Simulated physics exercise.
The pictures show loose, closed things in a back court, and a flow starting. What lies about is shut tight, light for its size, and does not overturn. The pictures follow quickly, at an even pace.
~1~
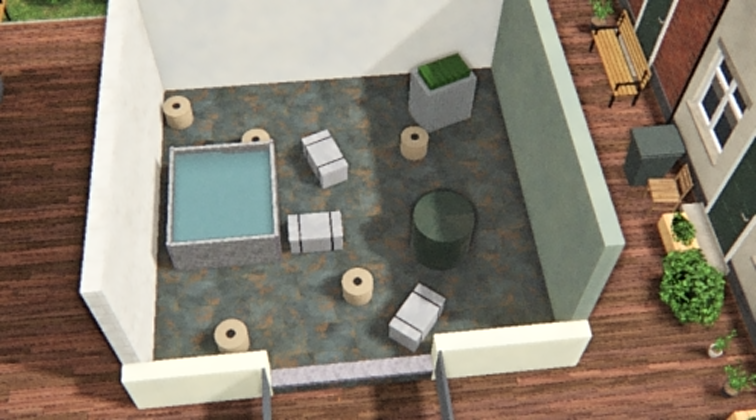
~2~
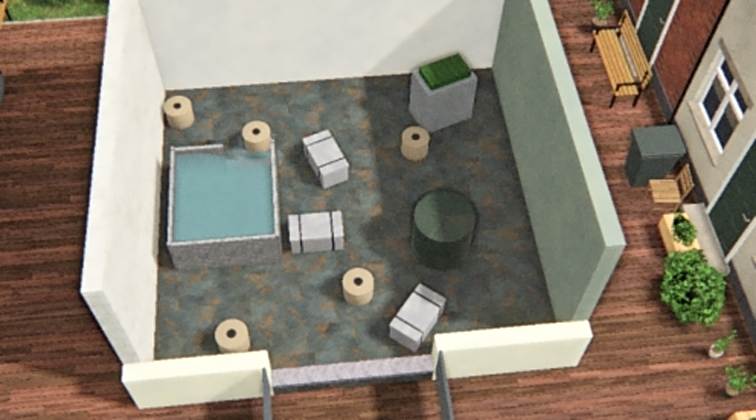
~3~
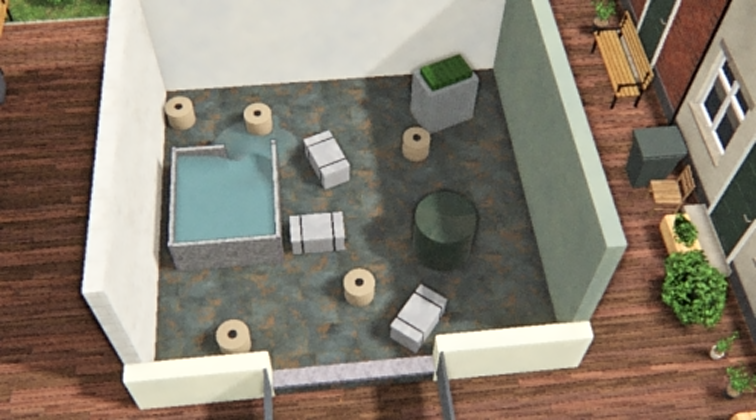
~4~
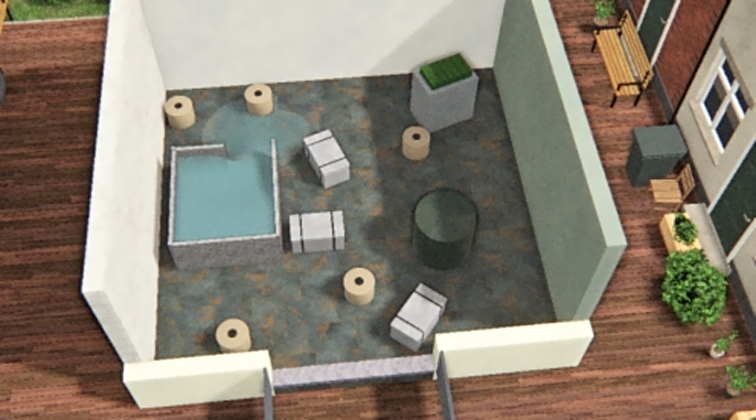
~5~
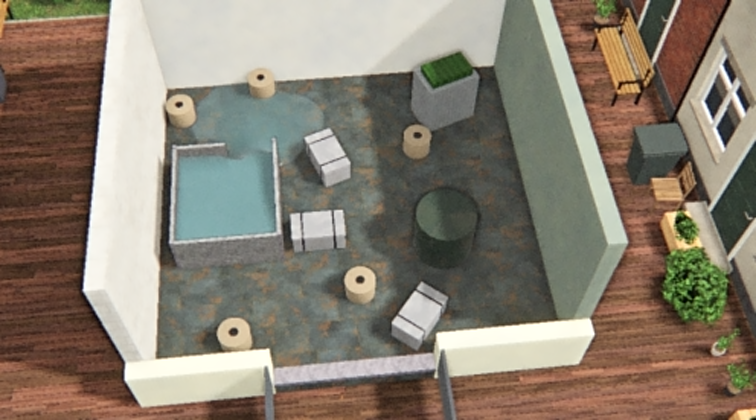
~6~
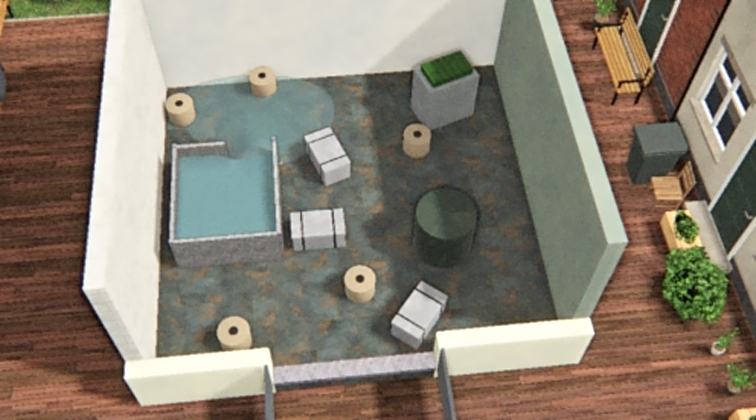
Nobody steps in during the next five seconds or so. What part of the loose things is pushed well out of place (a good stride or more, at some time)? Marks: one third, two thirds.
Share: Between one and two thirds.
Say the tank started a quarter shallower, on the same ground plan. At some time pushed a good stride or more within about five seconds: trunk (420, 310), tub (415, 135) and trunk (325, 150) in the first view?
As listed: Short of that, pushed that far, less than that.
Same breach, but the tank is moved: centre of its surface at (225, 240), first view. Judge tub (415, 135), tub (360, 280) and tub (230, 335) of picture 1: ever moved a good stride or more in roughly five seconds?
In that order: Yes, under that, under that.
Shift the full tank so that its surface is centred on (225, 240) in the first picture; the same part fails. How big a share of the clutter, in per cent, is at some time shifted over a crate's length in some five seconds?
I make it 50 per cent.
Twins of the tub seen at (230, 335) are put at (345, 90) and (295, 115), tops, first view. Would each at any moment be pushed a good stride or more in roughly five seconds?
In turn: Moved that far, yes.
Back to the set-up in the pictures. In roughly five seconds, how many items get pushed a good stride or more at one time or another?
The number is 3.
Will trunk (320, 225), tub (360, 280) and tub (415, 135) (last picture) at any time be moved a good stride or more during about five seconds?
In turn: Under that, less than that, pushed that far.
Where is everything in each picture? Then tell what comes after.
In the first picture, a tub at (256, 140), on the bottom; a tub at (176, 106), on the bottom; 0 of 8 have shifted.
In the second picture, a tub at (256, 132), on the bottom, close to its start; a tub at (177, 106), on the bottom; 1 of 8 have shifted.
In the third picture, a tub at (257, 114) rests on the ground, a stride from its start; a tub at (179, 107) rests on the ground; 1 of 8 have shifted.
In the fourth picture, a tub at (258, 94) rests on the ground, a stride from its start; a tub at (178, 106), on the bottom; 1 of 8 have shifted.
In the fifth picture, a tub at (261, 78) rests on the ground, a stride from its start; a tub at (179, 105), on the bottom; 1 of 8 have shifted.
In the sixth picture, a tub at (262, 76) floats, a stride from its start; a tub at (179, 103) rests on the ground; 1 of 8 have shifted.
A moment on, 1 of 8 are well off their spots; 1 afloat.
Next, 2 of 8 are well off their spots; 2 afloat.
Later, 2 of 8 are well off their spots; 2 afloat.
In the end, 3 of 8 are well off their spots, and 3 have been at some point; 2 afloat.
